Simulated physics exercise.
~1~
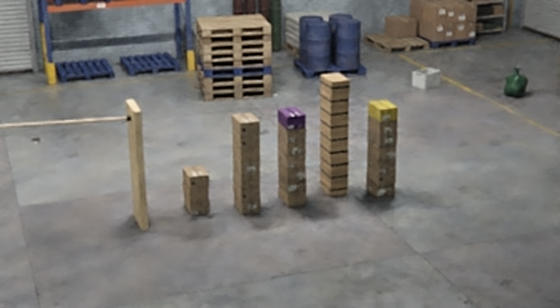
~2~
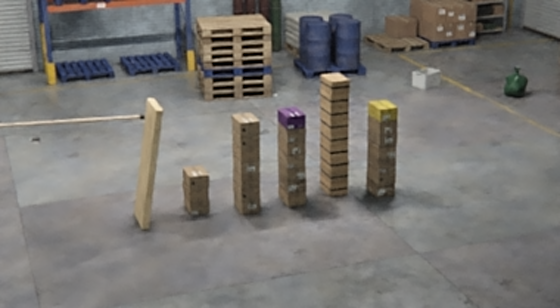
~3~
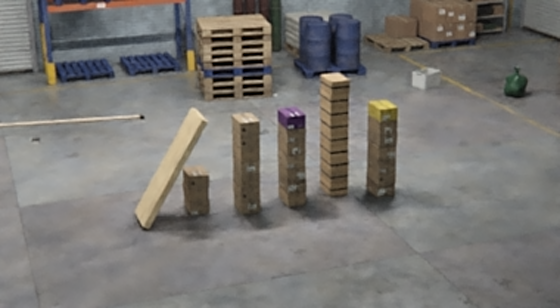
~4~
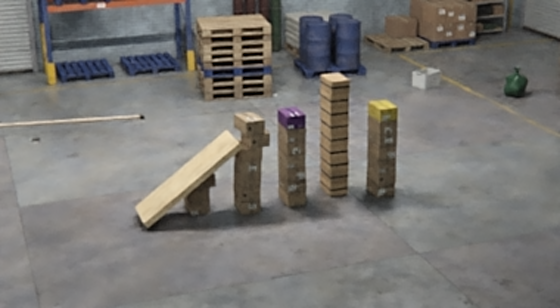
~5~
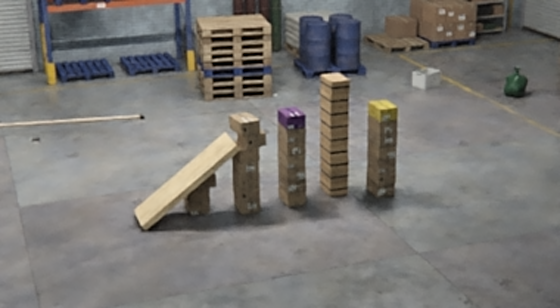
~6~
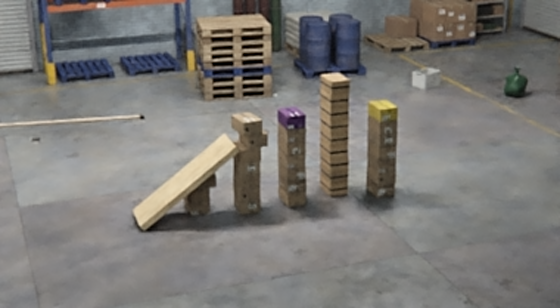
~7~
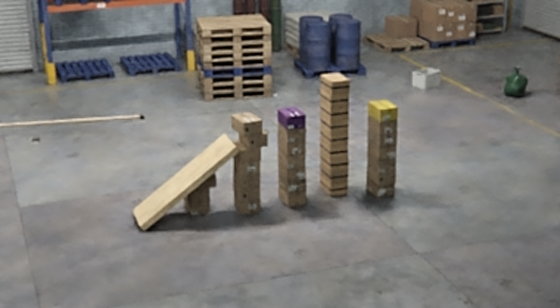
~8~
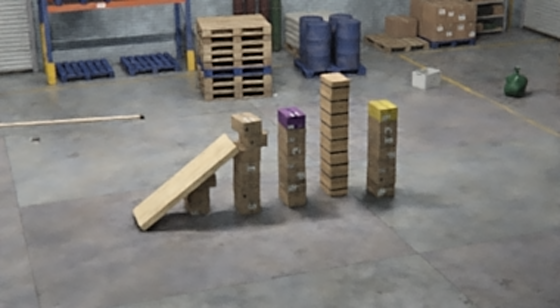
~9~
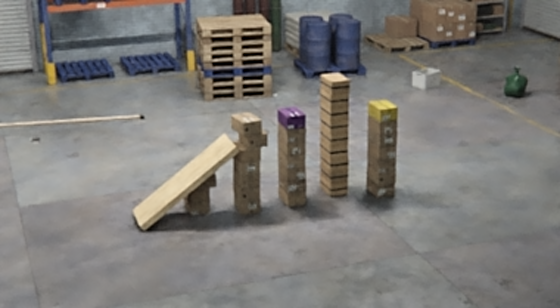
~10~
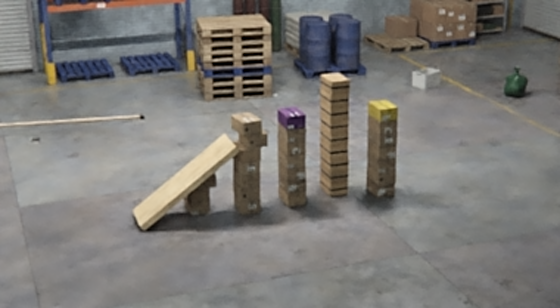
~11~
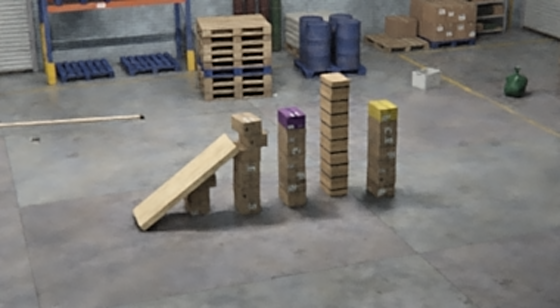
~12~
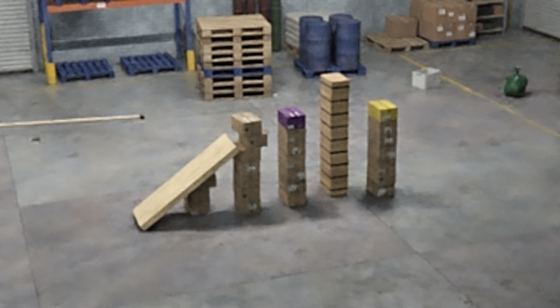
Wooden board nudged by a pole tipping right onto a row of parcel columns and coming to rest leaning, every column still standing.
